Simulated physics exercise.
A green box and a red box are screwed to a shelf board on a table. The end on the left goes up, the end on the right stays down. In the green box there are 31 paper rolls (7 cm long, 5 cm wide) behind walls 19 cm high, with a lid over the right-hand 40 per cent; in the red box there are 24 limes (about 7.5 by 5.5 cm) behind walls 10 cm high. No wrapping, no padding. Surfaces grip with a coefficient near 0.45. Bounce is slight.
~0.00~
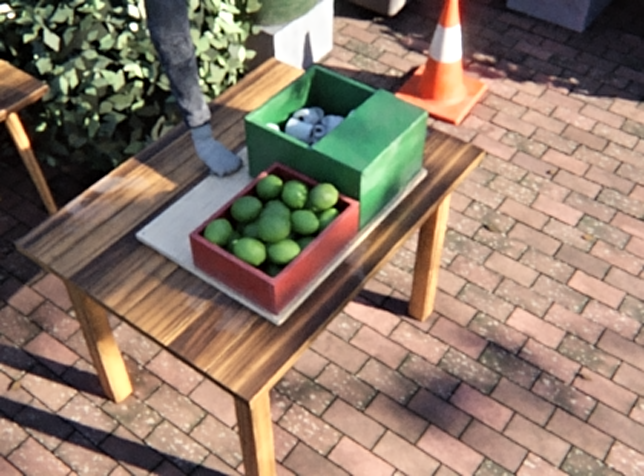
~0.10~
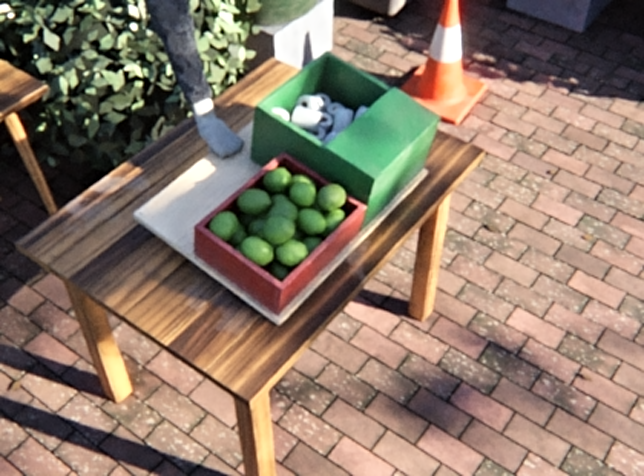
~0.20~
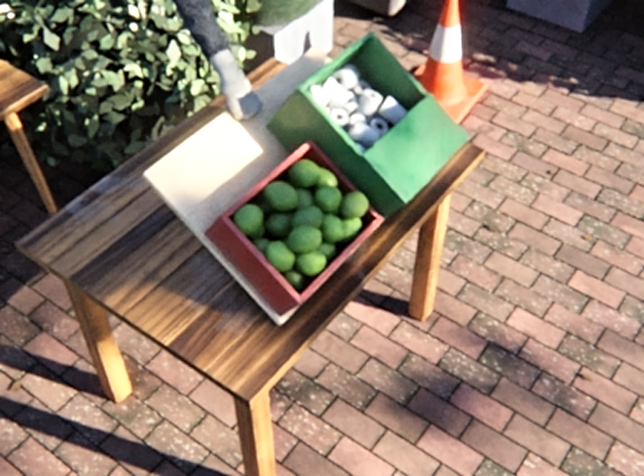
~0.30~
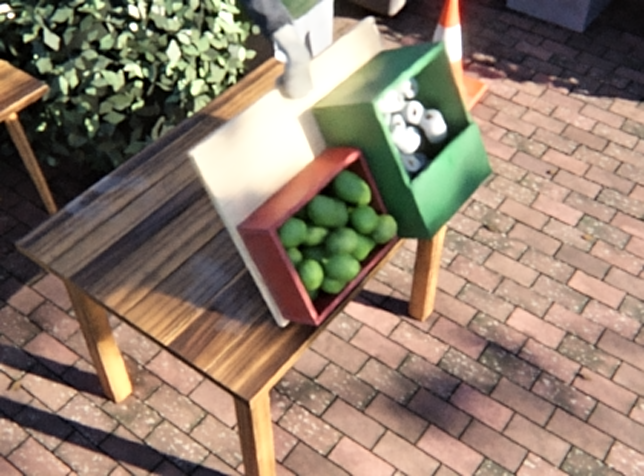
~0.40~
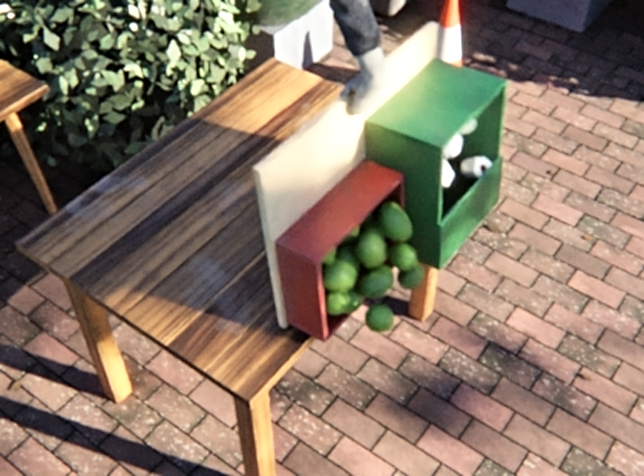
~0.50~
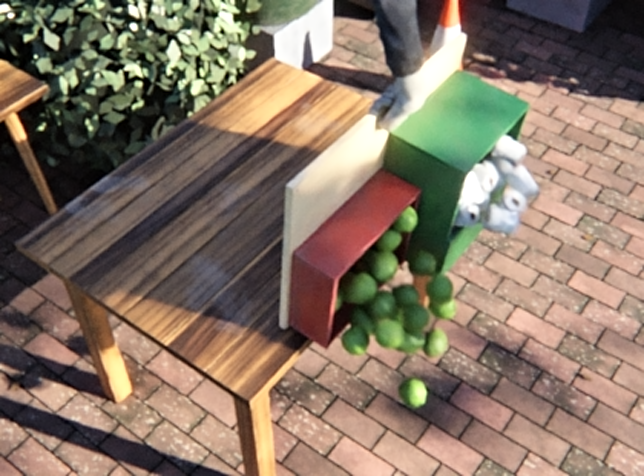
A gloved hand lifted the left side of a board on a wooden table until it stood upright, and limes tumbled from its red box before white rolls slid out of the green one.
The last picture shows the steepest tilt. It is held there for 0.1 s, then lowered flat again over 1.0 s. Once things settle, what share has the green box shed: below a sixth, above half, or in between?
Out of the green box go a sixth to a half of the paper rolls.
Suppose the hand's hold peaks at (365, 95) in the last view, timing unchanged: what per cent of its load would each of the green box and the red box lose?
Then green box 30, red box 80 per cent.
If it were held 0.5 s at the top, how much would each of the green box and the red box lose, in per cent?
In that case green box 40, red box 100 per cent.
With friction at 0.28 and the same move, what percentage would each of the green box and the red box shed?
In that case green box 30, red box 90 per cent.
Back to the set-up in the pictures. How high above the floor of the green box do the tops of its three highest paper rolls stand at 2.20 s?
About 14 cm.
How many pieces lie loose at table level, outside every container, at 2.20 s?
About 0.
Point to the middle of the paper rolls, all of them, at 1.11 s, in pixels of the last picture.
Near (409, 194).
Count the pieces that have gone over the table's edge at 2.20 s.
Some 30 pieces.
After 0.77 s, tilt 88°; the green box is down by 11 of 31 and the red box is down by 20 of 24.
After 1.11 s, tilt 46°; the green box is down by 11 of 31 and the red box is down by 20 of 24.
After 1.59 s, tilt 0°; the green box is down by 11 of 31 and the red box is down by 20 of 24.
When it is over (at 2.20 s), the green box is down by 11 of 31 and the red box is down by 20 of 24. Asked share, 11 of 31, 35 per cent.
